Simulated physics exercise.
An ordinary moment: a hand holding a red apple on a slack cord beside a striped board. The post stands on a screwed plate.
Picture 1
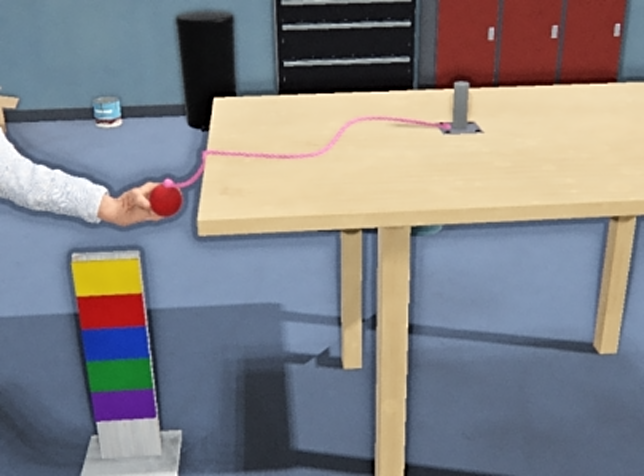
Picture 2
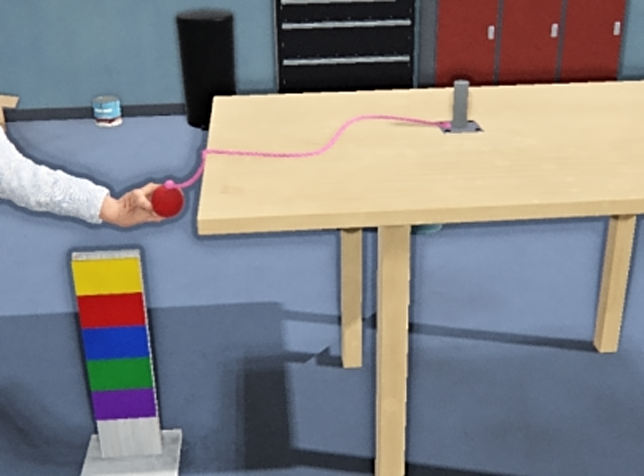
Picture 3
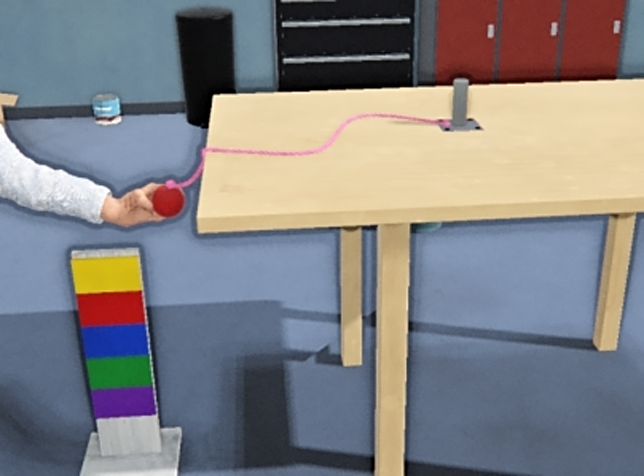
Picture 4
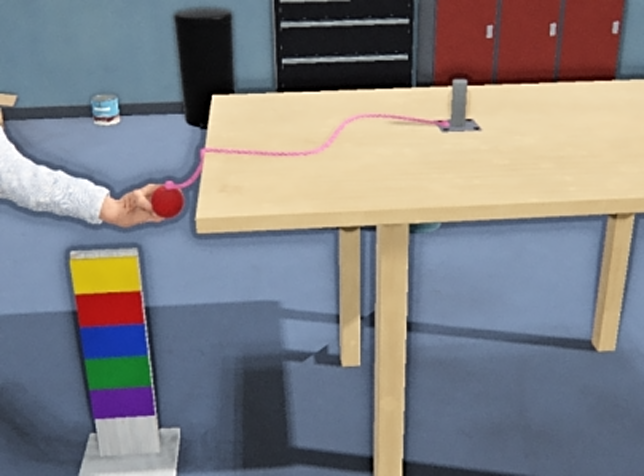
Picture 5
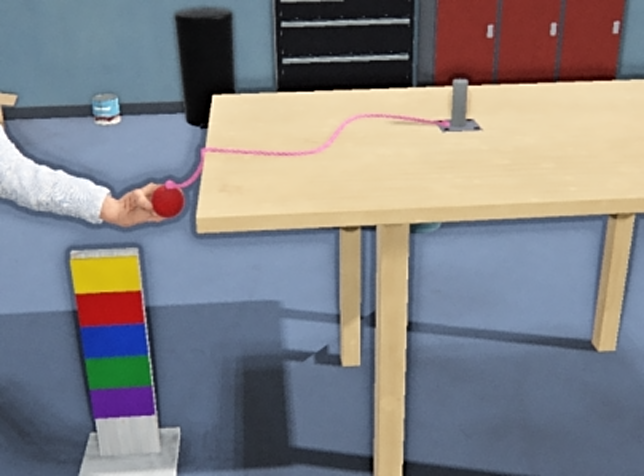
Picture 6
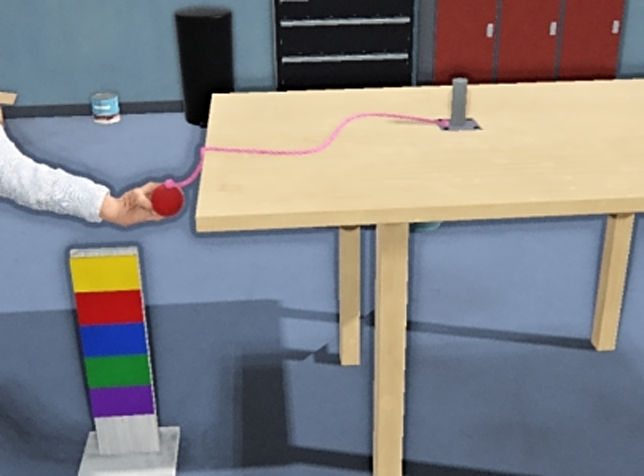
A hand holds a red ball on a slack pink cord beside a table, barely moving.
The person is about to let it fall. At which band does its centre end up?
Its middle rests at the red band.
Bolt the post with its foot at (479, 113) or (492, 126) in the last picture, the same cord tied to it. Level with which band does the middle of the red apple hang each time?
Try by try: Yellow; yellow.
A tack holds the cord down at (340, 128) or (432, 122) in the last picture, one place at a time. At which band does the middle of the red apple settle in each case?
It would be yellow; red.
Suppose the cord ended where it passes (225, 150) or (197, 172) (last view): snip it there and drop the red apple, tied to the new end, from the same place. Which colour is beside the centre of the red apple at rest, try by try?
In that order: Higher than all five; yellow.
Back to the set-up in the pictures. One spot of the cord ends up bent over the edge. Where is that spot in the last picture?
The one at (289, 153).
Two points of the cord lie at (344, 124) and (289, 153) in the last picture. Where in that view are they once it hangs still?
Near (320, 134) and (205, 149).
Soon after, apple near (236, 286); level with red.
After that, apple near (202, 295); level with red.
In the end, apple near (212, 294); level with red. The red one.
